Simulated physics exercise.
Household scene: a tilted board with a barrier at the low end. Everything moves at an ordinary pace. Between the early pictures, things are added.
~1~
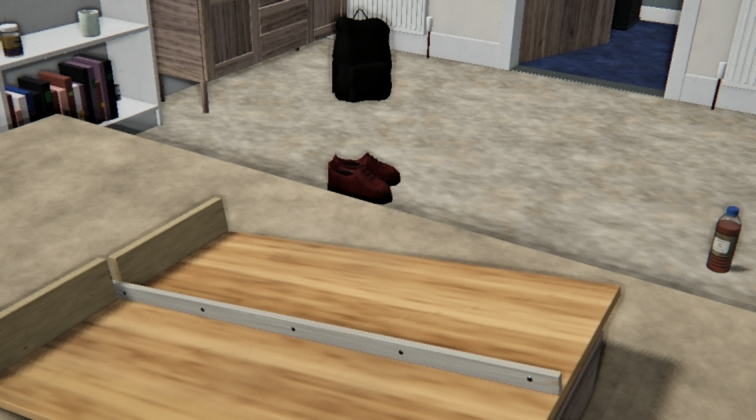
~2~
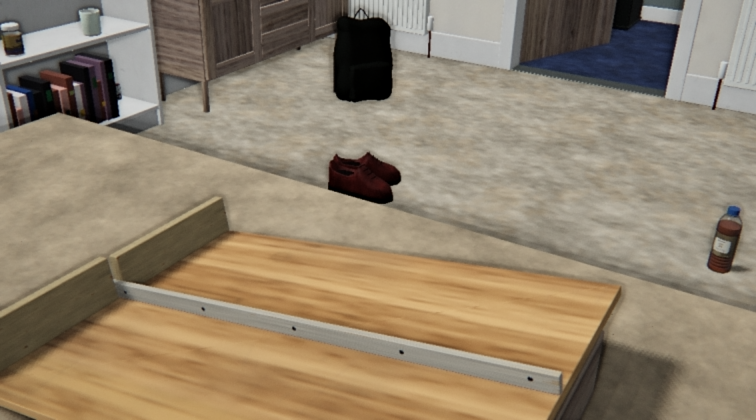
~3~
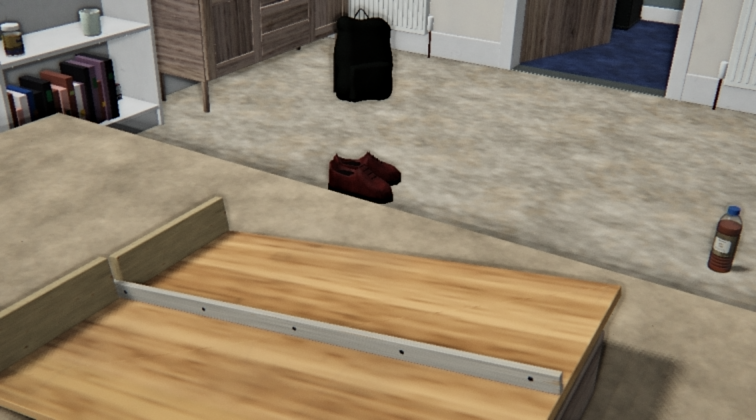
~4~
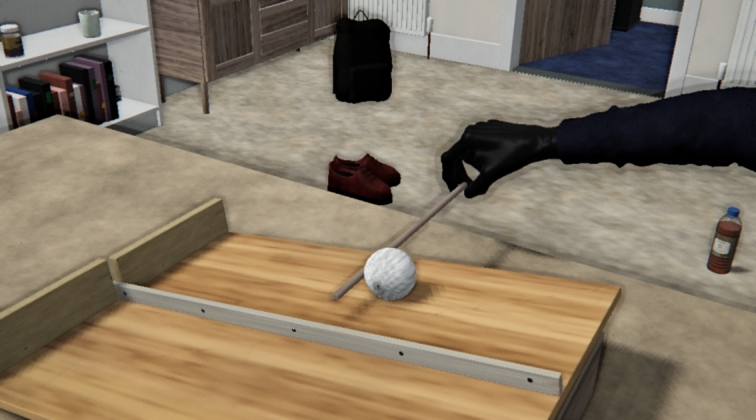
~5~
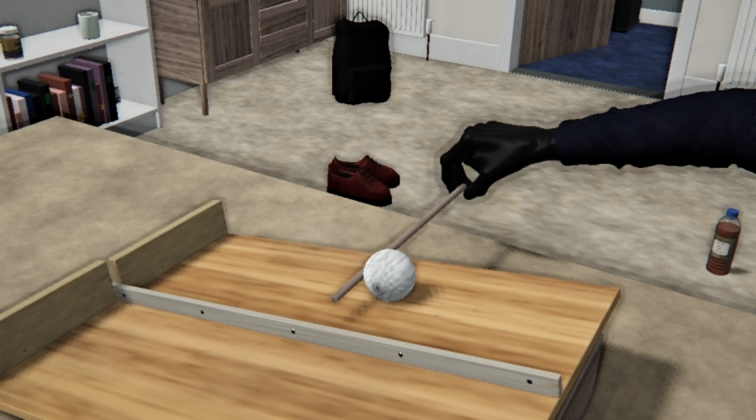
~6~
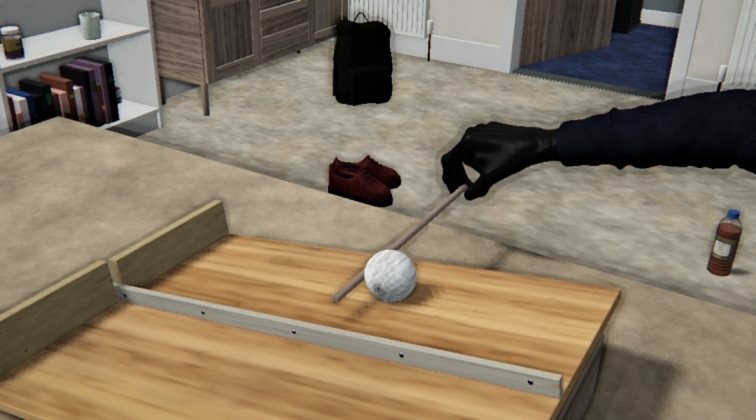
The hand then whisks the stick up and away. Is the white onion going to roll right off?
Once the stick is gone, the white onion comes to rest.
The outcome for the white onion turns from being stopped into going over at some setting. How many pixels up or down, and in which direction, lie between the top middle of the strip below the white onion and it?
Down, by 24 pixels.
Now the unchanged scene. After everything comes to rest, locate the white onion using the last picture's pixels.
It comes to rest at about (193, 246) in the last picture.
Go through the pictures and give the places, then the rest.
The first picture shows board (294, 317).
The second picture shows board (294, 317).
The third picture shows board (295, 317).
The fourth picture shows held back by the stick; white onion (390, 274); board (294, 318).
The fifth picture shows held back by the stick; white onion (389, 275); board (293, 320).
The sixth picture shows held back by the stick; white onion (390, 276); board (294, 320).
Then, 0.36 s past the last view, white onion rolling on the board near (346, 270).
Then, 0.62 s past the last view, white onion rolling on the board near (255, 256).
Then, 0.80 s past the last view, white onion rolling on the board near (198, 247).
Finally, the white onion gets caught, near (193, 246).
